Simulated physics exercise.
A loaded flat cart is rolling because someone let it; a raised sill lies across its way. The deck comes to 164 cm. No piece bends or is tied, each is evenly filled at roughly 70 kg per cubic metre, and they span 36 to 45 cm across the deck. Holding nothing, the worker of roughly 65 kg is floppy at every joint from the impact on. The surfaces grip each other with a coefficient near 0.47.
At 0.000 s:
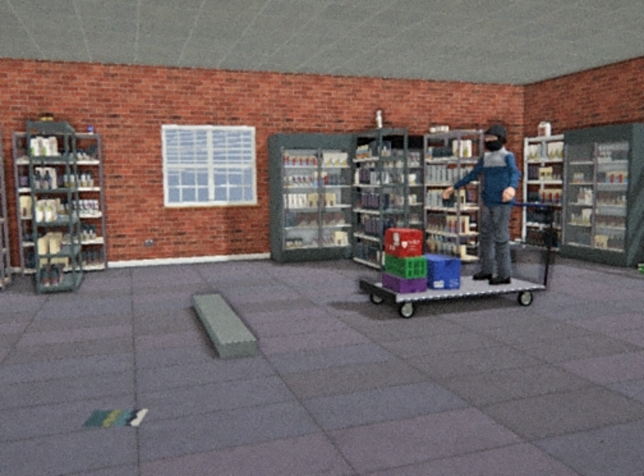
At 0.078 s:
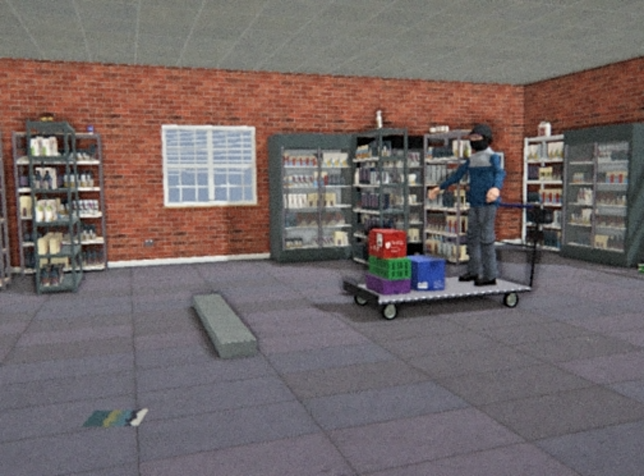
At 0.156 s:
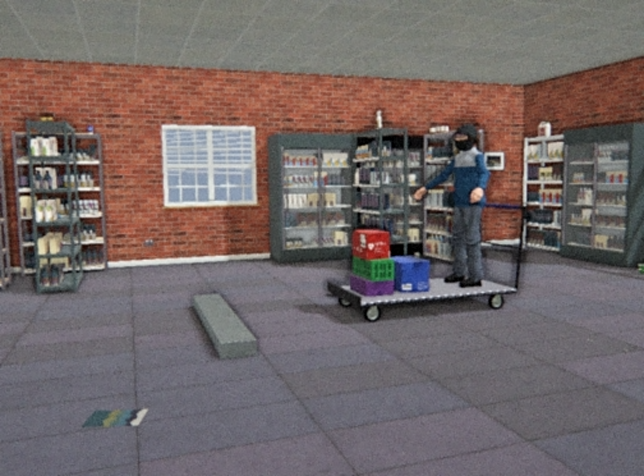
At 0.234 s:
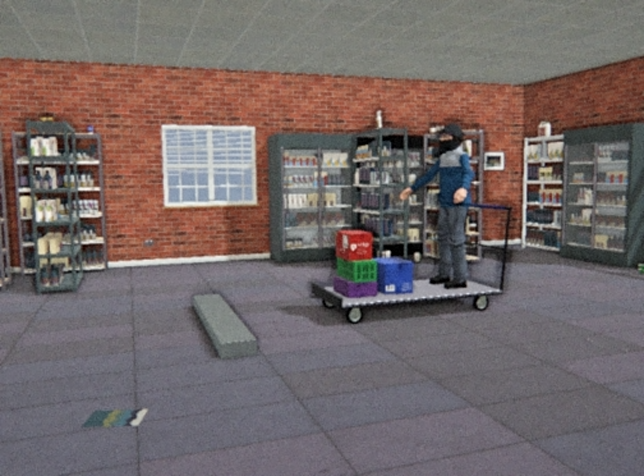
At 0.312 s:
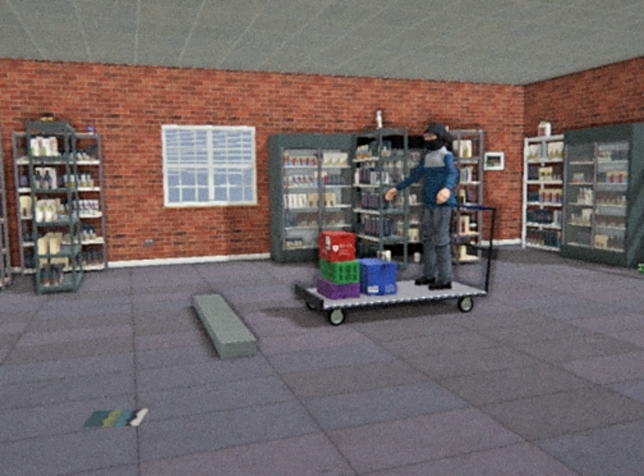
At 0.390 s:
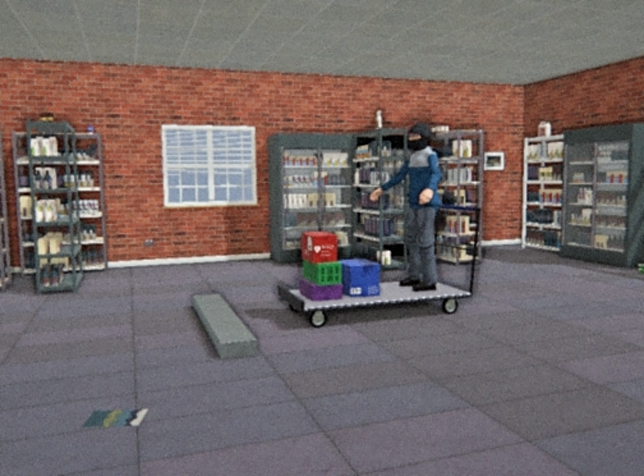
In a brick-walled store lined with stocked shelves, a masked worker in a blue top stands on a flat cart behind red, green, purple and blue crates, arms held forward. The cart rolls steadily left across the tiled floor, carrying worker and crates closer to a low grey sill.
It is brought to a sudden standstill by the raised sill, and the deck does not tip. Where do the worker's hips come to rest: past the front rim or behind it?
I'm guessing it will keep behind the lip.
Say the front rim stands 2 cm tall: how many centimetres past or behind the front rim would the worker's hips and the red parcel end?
Rest positions from the front rim: Hips 70 cm behind; red 110 cm past.
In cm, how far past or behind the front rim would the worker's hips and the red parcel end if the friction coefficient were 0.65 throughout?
Result: Hips 70 short of the rim; red item 70 beyond.
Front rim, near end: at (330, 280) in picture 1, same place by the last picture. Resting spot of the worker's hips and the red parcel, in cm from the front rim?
Both stay short of the rim: The hips by 110 cm and red by 20 cm.
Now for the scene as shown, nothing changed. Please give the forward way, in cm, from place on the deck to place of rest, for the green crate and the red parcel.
Shift, cm - green: 85; red: 150.
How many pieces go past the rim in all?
I make the total 2.
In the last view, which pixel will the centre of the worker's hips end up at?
Resting point approx. (299, 256).
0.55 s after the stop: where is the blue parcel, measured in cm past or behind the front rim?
Roughly 45 cm behind it.
After 0.66 s the deck stops.
After 1.21 s the worker's hips are 67 cm behind the rim, near (297, 252) in the last picture's view.
After 1.66 s the worker's hips are 70 cm behind the rim, near (300, 255) in the last picture's view.
At rest, 2.5 s, past the rim, green crate and red parcel; behind it, blue parcel, purple parcel and the worker's hips.
